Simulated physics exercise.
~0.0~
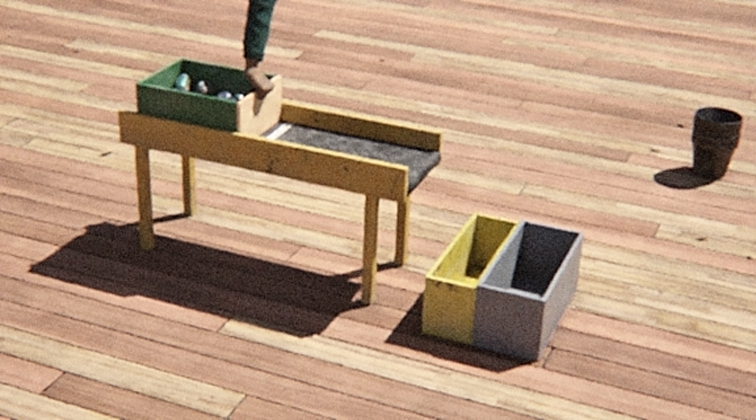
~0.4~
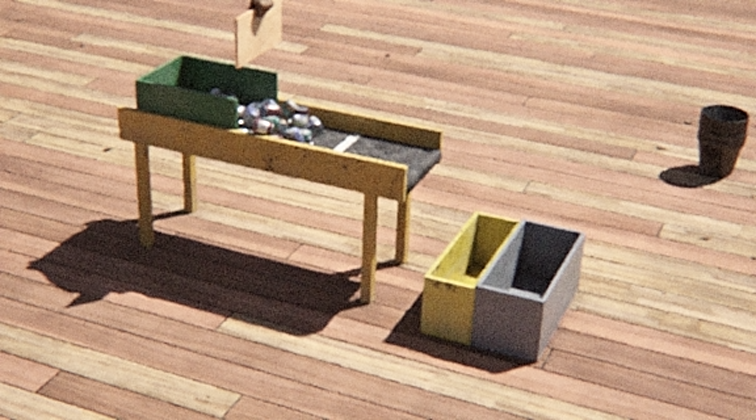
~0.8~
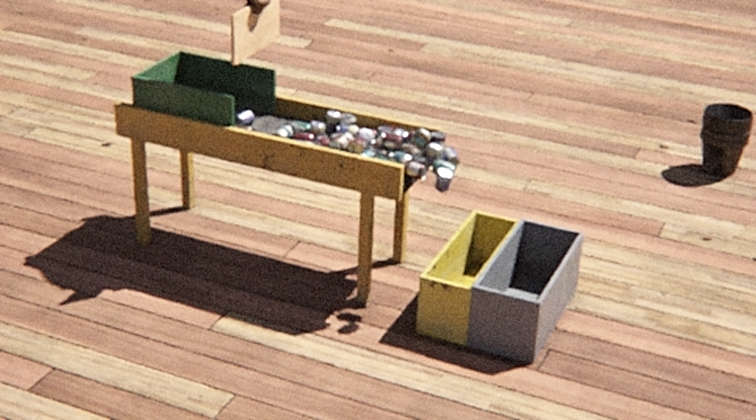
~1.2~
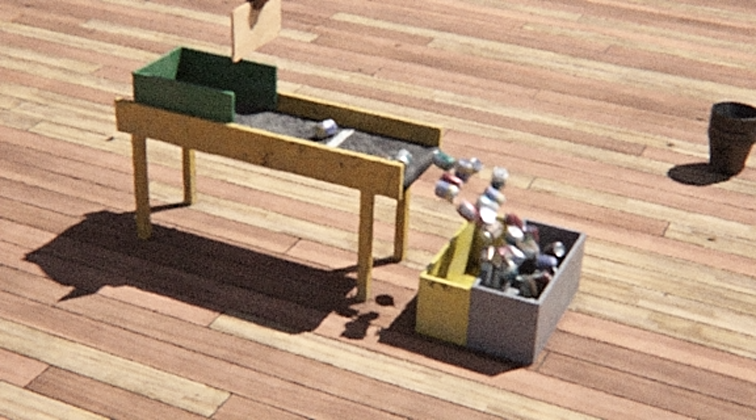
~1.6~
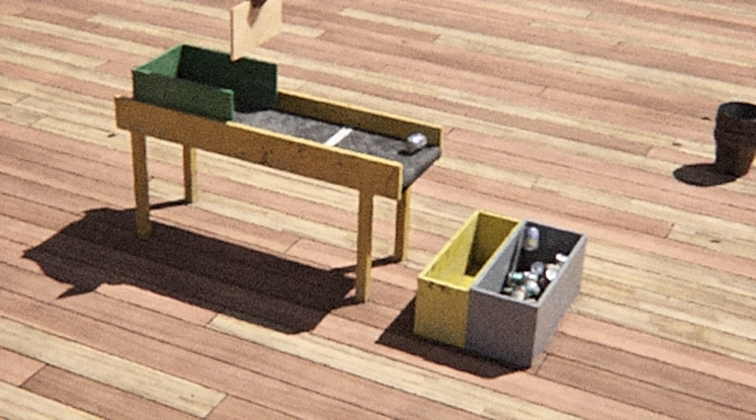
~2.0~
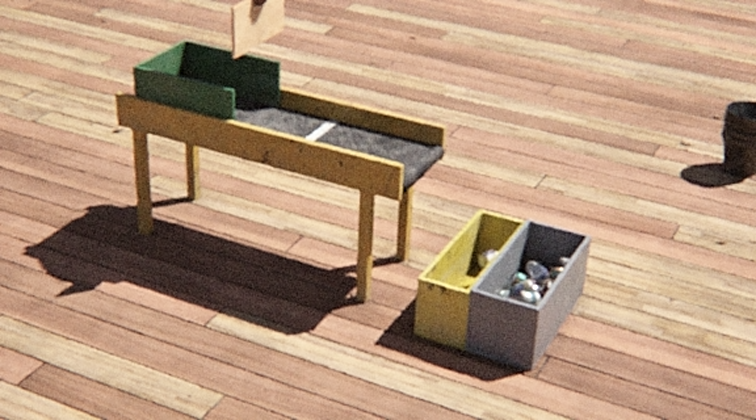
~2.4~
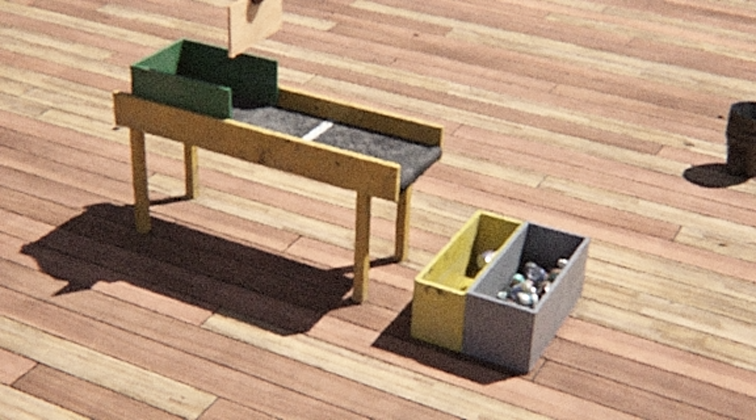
A pile of small shiny cans slid out of a green pen once a hand lifted its gate, rode the dark belt to the right and tumbled off the end, nearly all landing in the grey box, with barely any in the yellow tote.
